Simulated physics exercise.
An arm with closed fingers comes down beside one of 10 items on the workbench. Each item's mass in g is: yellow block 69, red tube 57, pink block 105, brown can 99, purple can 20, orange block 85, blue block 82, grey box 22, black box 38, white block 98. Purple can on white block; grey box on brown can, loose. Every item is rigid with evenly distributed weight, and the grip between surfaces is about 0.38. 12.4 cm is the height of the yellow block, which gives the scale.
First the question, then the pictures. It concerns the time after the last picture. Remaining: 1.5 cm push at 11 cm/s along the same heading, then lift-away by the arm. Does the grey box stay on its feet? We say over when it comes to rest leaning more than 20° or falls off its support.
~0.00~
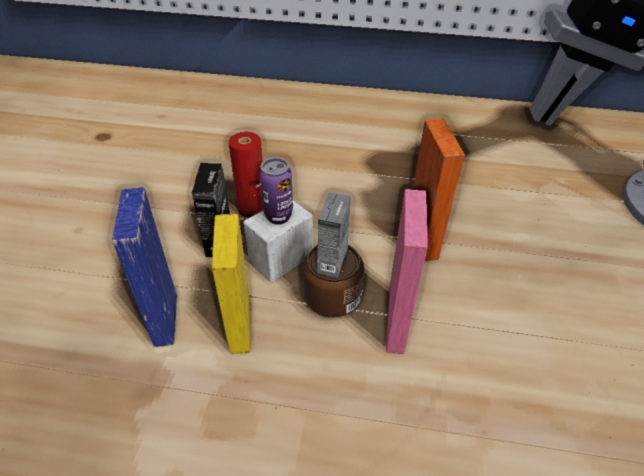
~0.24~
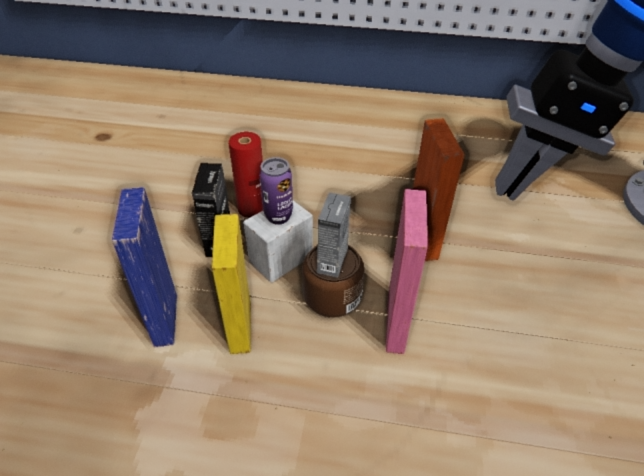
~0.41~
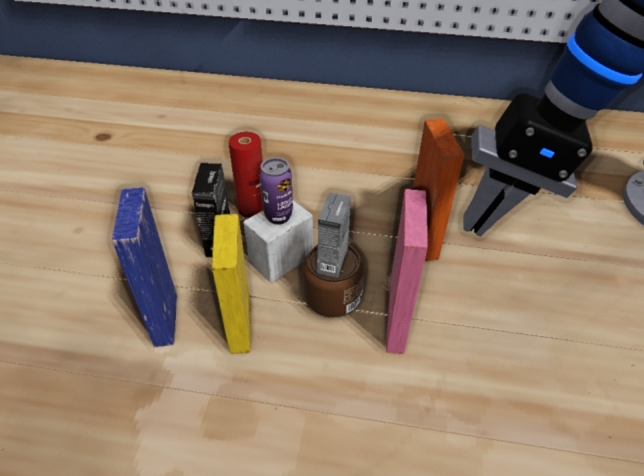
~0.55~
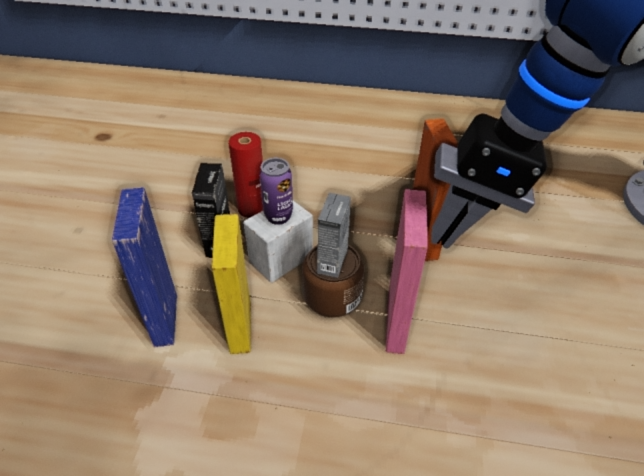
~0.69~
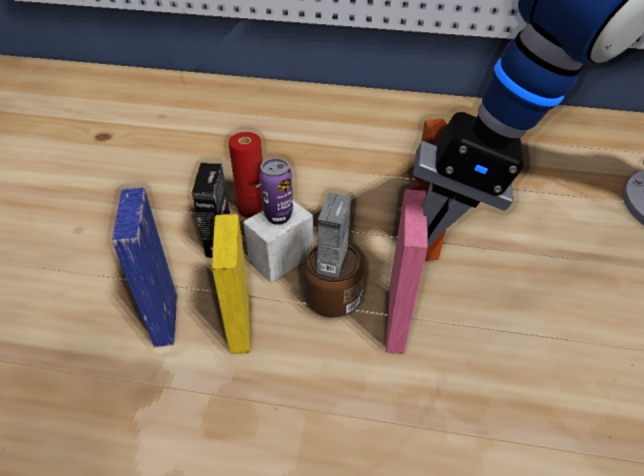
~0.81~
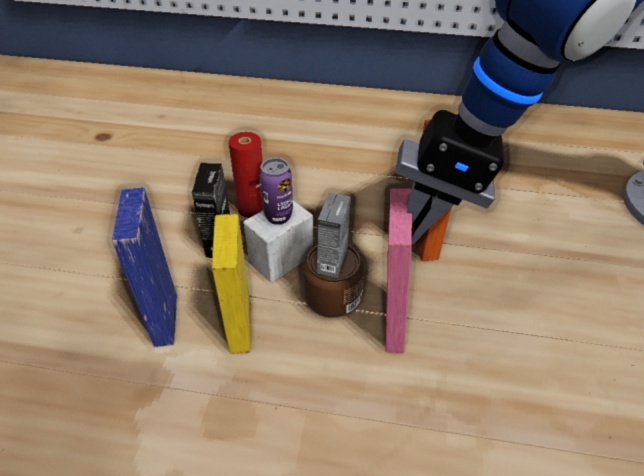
No.
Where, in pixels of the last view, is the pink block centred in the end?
It ends up around (398, 321).
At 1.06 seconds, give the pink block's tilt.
At that moment it is near 25° away from upright.
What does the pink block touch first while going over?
First hit: The grey box.
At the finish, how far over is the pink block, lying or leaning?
Roughly 60 degrees.
Around 1.06 s, grey box and pink block touch at 1.02 s; off upright pink block 23°, grey box 10°.
Around 1.36 s, brown can and pink block touch at 1.07 s; grey box and white block touch at 1.24 s; off upright grey box 87°, pink block 59°.
Around 1.81 s, off upright grey box 88°, pink block 62°.
At rest, past 20° or fallen, pink block and grey box. Standing, orange block, brown can, white block, red tube, yellow block, black box, blue block and purple can.
